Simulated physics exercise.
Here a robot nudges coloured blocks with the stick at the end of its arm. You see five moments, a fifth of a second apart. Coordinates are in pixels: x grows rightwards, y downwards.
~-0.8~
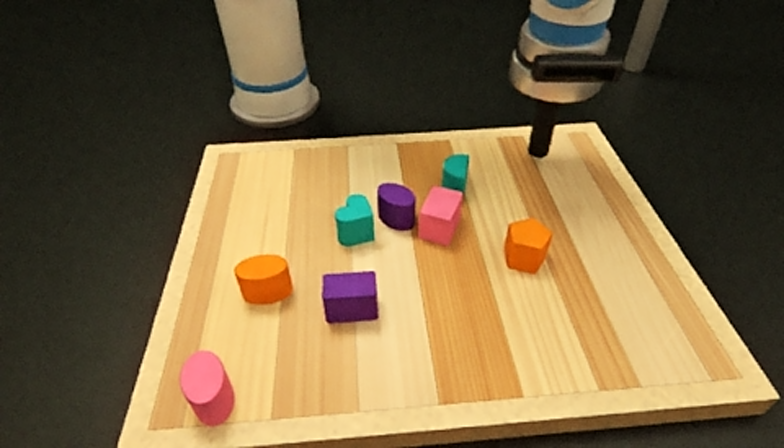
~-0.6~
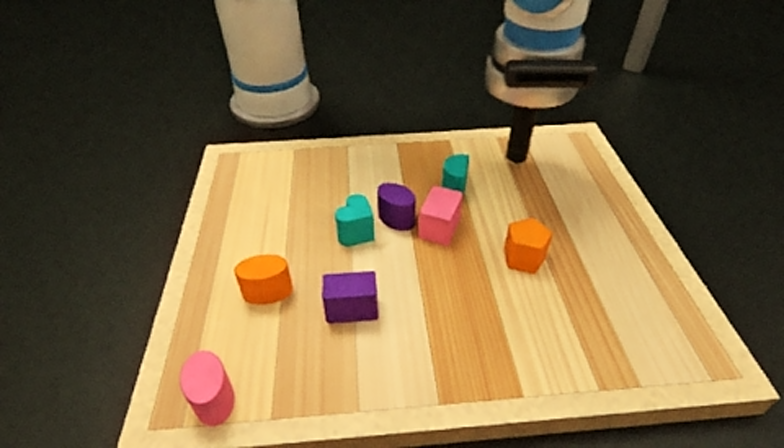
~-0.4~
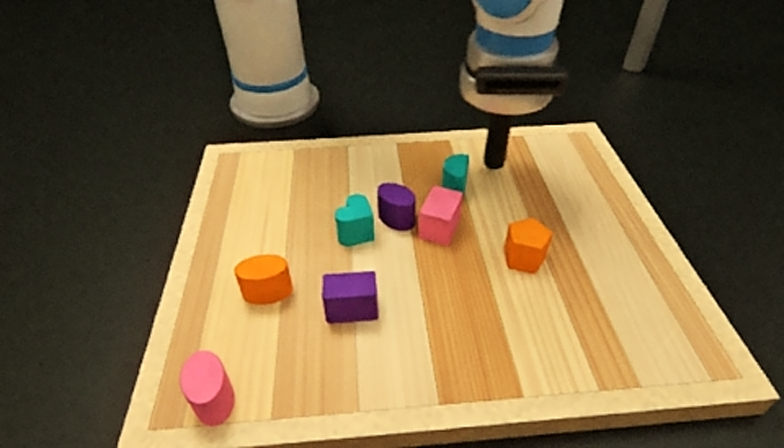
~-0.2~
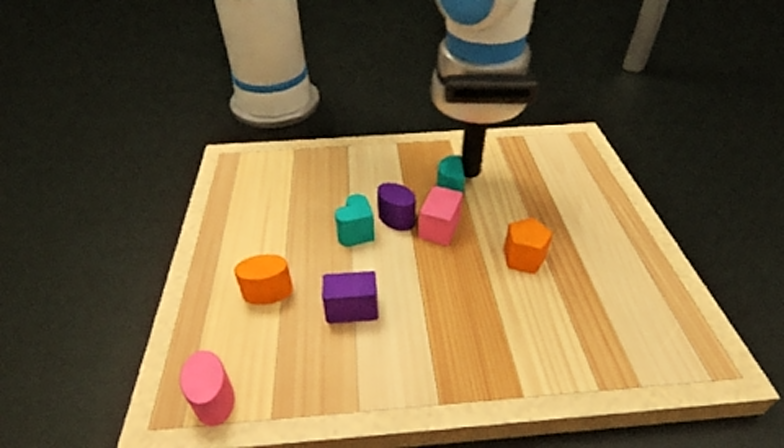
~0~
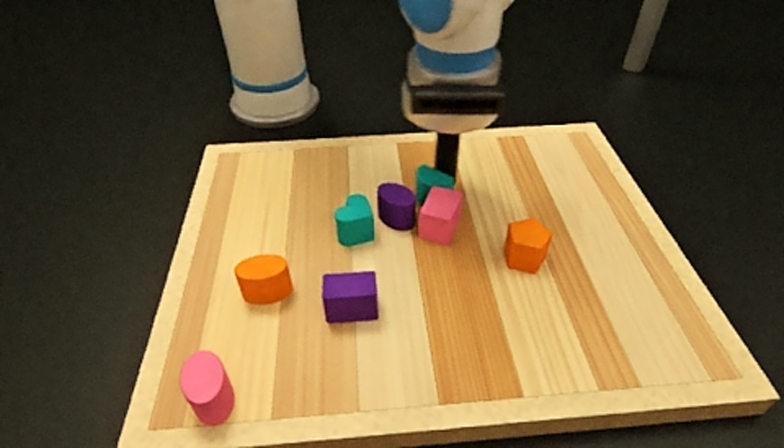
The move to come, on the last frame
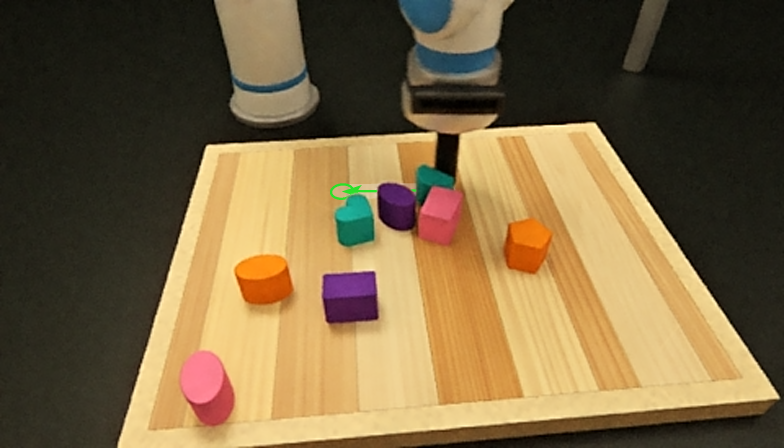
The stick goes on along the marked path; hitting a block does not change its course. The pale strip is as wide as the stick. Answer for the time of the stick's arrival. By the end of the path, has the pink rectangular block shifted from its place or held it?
Here the pink rectangular block stays on its spot.
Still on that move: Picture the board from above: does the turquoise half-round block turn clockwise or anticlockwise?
The sense of turning is anti-clockwise.
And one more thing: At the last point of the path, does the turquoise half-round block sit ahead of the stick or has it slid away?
In the end it is beside or behind the stick.
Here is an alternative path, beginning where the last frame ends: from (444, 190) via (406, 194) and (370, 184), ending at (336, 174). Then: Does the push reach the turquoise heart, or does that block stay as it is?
Left in place.
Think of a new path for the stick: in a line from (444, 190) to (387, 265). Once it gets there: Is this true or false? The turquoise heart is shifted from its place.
My answer: True.
The line goes in a line from (444, 190) to (342, 191).
What follows on the original path. One third of the way, stick (410, 182); turquoise half-round block (420, 179), turned 40° anticlockwise.
Two thirds of the way, stick (375, 183); turquoise half-round block (420, 179), turned 40° anticlockwise.
At the end, stick (341, 183); turquoise half-round block (420, 179), turned 40° anticlockwise; pink rectangular block unmoved.
